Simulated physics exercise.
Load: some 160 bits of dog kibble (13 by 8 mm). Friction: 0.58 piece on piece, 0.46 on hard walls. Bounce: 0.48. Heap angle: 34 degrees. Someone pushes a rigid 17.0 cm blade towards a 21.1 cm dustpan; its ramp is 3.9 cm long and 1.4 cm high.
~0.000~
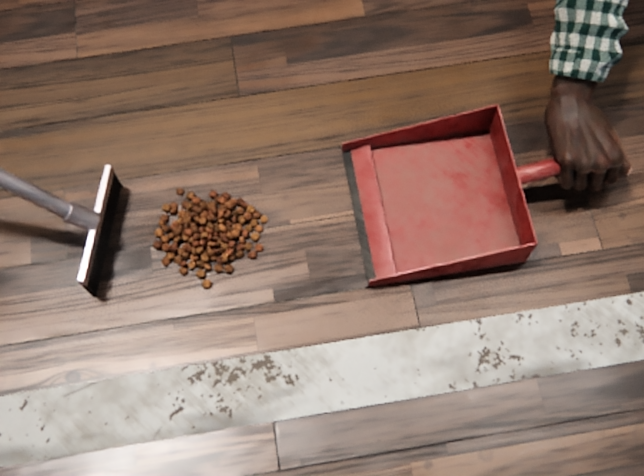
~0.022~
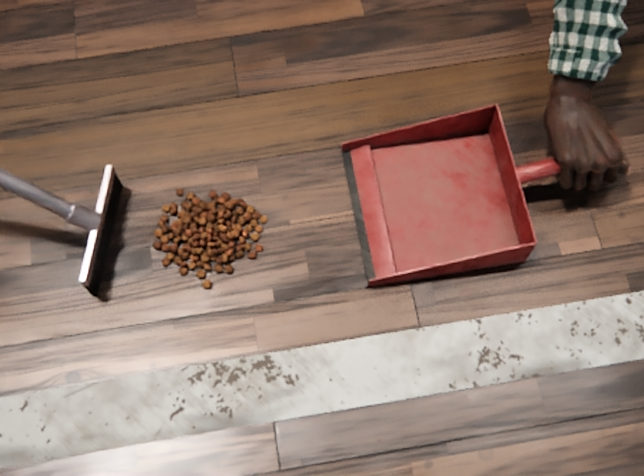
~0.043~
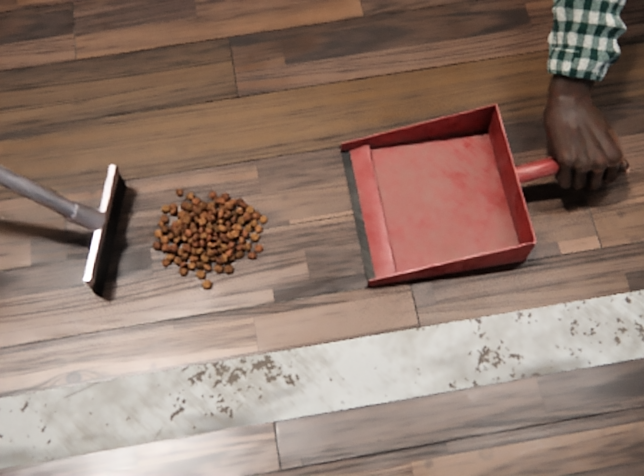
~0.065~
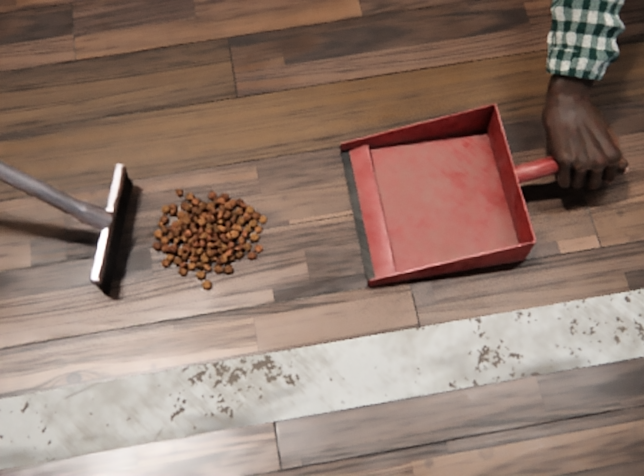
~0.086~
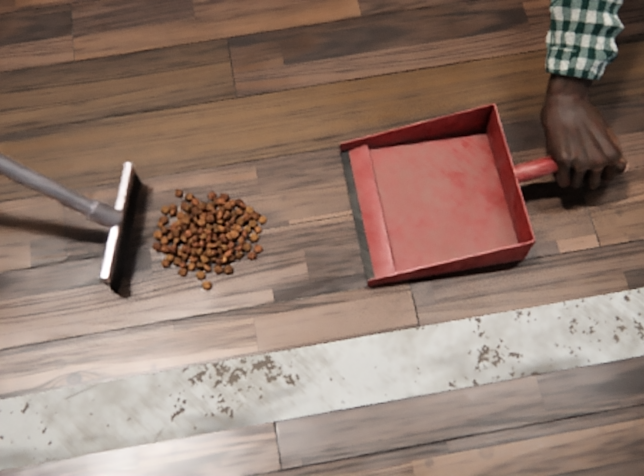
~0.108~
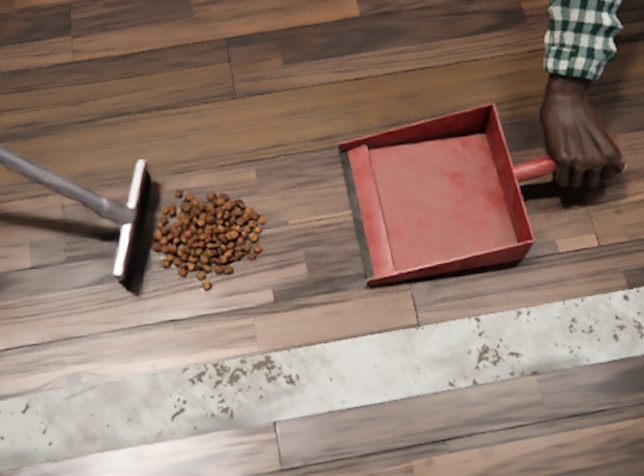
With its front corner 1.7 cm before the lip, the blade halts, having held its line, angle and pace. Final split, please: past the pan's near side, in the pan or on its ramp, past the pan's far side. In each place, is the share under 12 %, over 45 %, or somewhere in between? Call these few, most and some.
I would put it this way: Near side few, pan some, far side few.
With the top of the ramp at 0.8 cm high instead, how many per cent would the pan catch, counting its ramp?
20 %.
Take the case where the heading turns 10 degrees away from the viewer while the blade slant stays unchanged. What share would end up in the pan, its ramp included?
That gives near 10 in a hundred.
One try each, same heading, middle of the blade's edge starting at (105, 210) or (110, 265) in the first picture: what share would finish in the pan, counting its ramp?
About 5 and 25 per cent.
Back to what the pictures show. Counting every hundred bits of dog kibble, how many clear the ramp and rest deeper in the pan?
Estimate: Near 0 per cent of all.
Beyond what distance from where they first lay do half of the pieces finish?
Median shift: Approx. 18 cm.
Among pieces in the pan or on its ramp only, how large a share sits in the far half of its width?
I'd say near 70 per cent.
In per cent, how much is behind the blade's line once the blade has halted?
Estimate: Around 20 %.
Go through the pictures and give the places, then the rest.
Blade from (84, 281) to (110, 171), moved 0.0 cm, 0 of the pieces shifted so far; middle of the pieces at (208, 229); pan at (445, 203), in the first frame.
Blade from (85, 282) to (111, 171), moved 0.2 cm, 0 of the pieces shifted so far; middle of the pieces at (207, 229), in the second frame.
Blade from (90, 281) to (115, 171), moved 0.8 cm, 0 of the pieces shifted so far; middle of the pieces at (207, 229), in the third frame.
Blade from (97, 280) to (121, 170), moved 1.7 cm, 0 of the pieces shifted so far; middle of the pieces at (207, 230), in the fourth frame.
Blade from (107, 278) to (130, 168), moved 3.1 cm, 0 of the pieces shifted so far; middle of the pieces at (207, 230), in the fifth frame.
Blade from (120, 276) to (142, 166), moved 4.8 cm, 0 of the pieces shifted so far; middle of the pieces at (206, 230); pan at (442, 202). Its pace works out near 0.83 m/s, heading 5 degrees away from the viewer's side, in the sixth frame.
Then, at 0.27 s, middle of the blade 17 cm from the lip; 0 % over the lip, far side 0 %, near side 0 %.
After 0.38 s, middle of the blade 8 cm from the lip; 0 % over the lip, far side 0 %, near side 0 %.
Then, at 0.63 s, middle of the blade 4 cm from the lip; 20 % over the lip, far side 0 %, near side 0 %.
At rest (1.2 s), near side 0 %, pan 15 %, far side 0 %, in front of the lip or behind the blade 80 %.
